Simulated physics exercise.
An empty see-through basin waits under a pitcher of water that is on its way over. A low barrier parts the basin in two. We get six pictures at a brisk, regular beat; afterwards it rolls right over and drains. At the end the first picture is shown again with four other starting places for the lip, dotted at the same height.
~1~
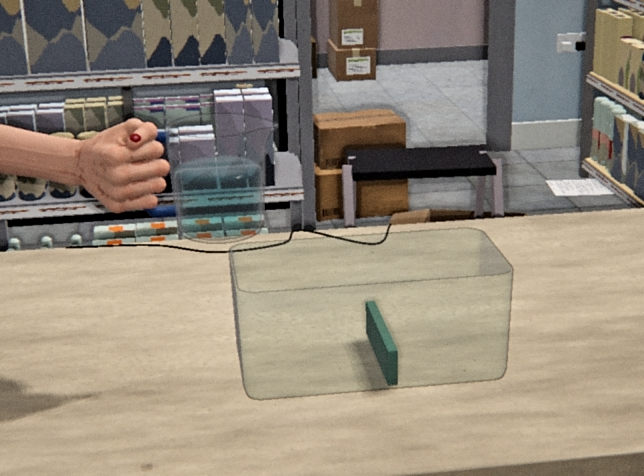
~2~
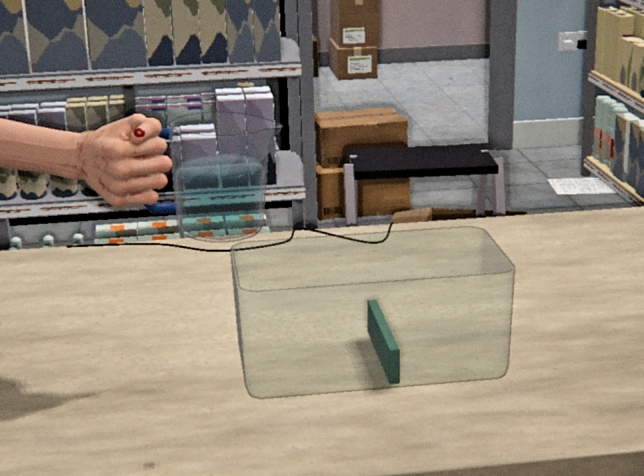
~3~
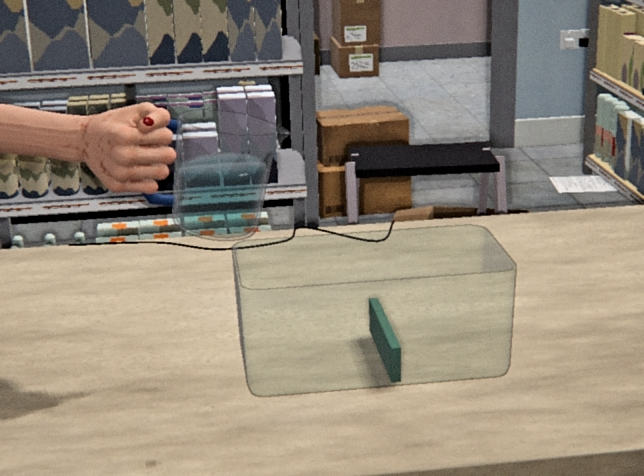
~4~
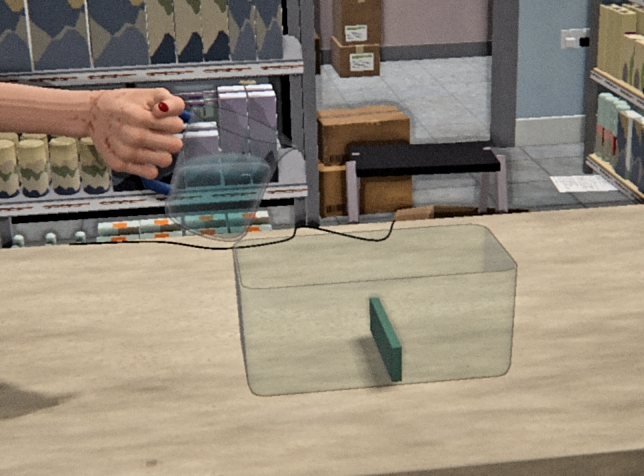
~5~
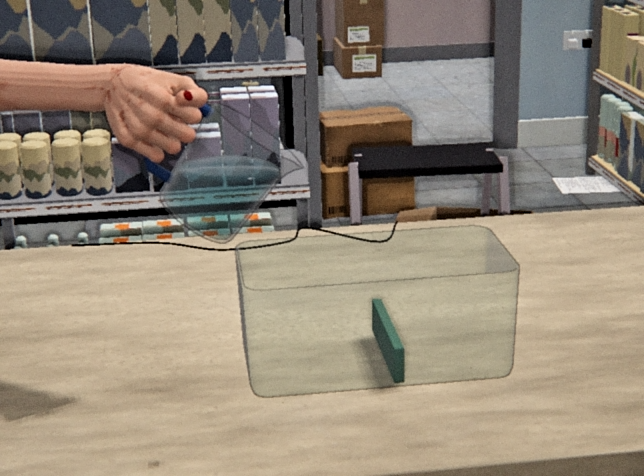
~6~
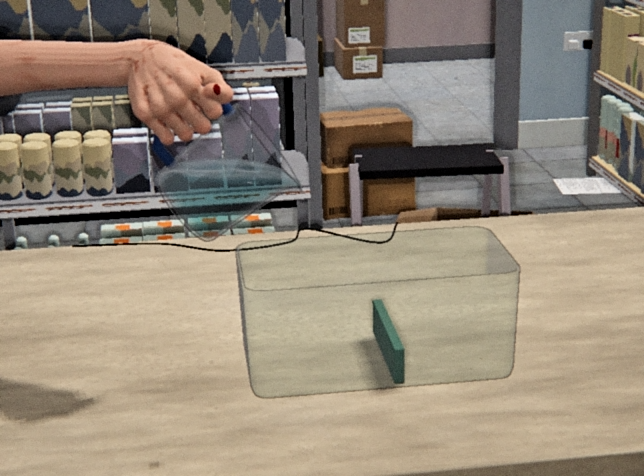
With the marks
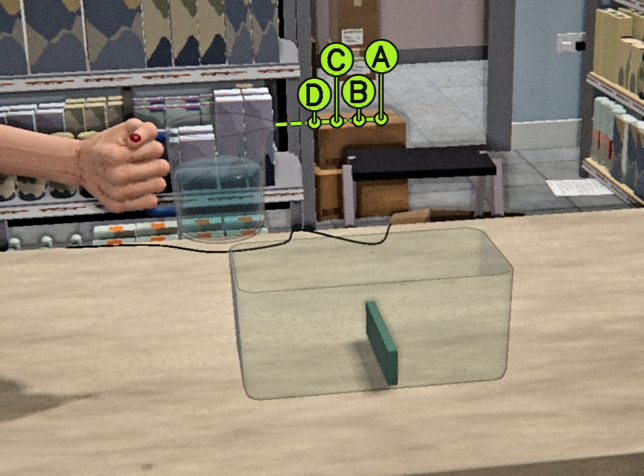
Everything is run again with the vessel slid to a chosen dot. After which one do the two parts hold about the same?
Best: C.
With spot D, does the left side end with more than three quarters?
Yes.
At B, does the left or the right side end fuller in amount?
The right one.
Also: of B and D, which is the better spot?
It is B.
On the marked copy, A at (381, 118); B at (358, 119); C at (336, 121); D at (314, 122).
Choosing A, about 6 % ends left of the wall and 92 % right of it.
Choosing B, about 24 % ends left of the wall and 75 % right of it.
Choosing C, about 54 % ends left of the wall and 45 % right of it.
Choosing D, about 92 % ends left of the wall and 6 % right of it.
